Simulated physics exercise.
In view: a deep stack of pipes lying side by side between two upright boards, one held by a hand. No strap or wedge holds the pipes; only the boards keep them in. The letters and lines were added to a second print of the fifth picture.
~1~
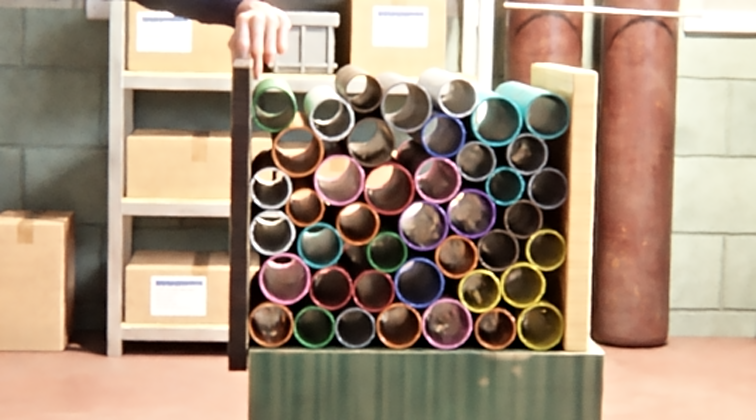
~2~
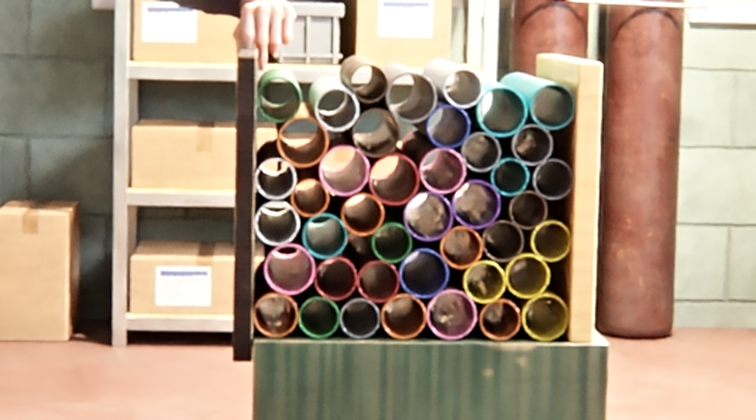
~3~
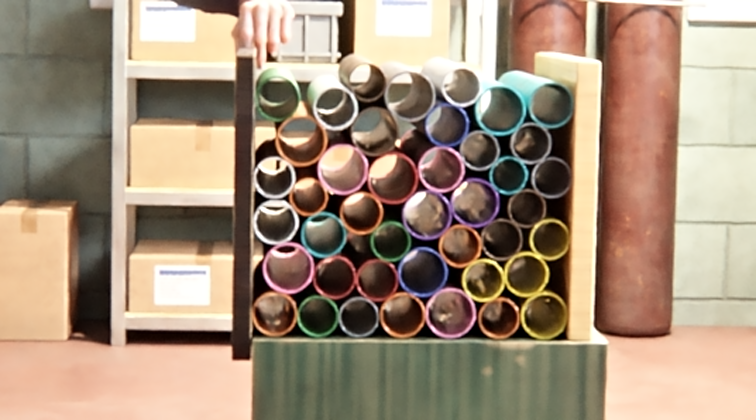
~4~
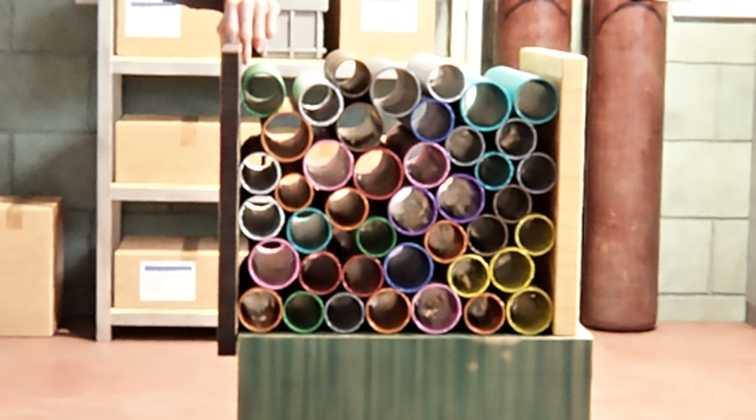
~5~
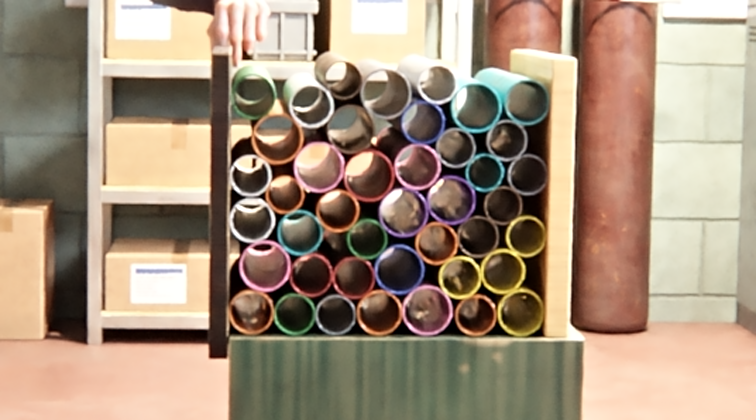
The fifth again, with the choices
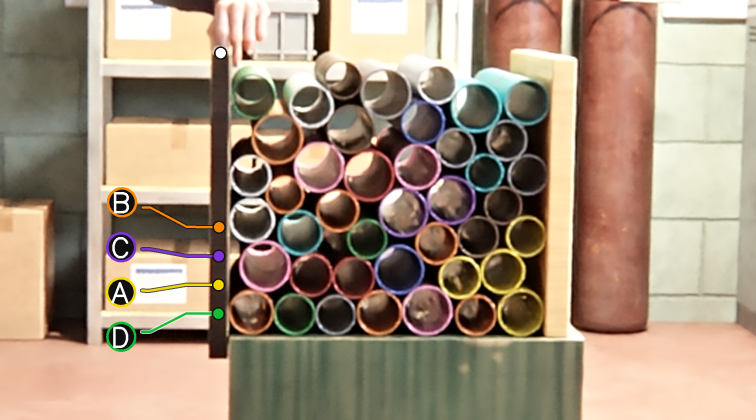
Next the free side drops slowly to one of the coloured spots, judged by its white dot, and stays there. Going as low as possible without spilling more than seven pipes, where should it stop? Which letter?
The last mark within the limit is B.
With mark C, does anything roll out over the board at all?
Yes, at C.
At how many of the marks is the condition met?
The number is one.
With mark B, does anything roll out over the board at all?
Yes.
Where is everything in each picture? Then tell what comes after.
Side board (241, 201); an orange pipe (271, 325); an orange pipe (495, 329), in the first frame.
An orange pipe (500, 320); a blue pipe (424, 274), in the second frame.
A green pipe (391, 241); an orange pipe (361, 213), in the third frame.
A white pipe (260, 174); an orange pipe (287, 136), in the fourth frame.
A turquoise pipe (476, 108); a brown pipe (343, 79); side board (221, 189), in the fifth frame.
On the copy, A at (218, 285); B at (219, 227); C at (218, 256); D at (218, 314); the white dot at (220, 53).
On B. First, top of the board (230, 129).
Then, top of the board (229, 218).
Finally, top of the board (229, 226), five out over the board.
By contrast, A more than seven out over the board; C more than seven out over the board; D more than seven out over the board.
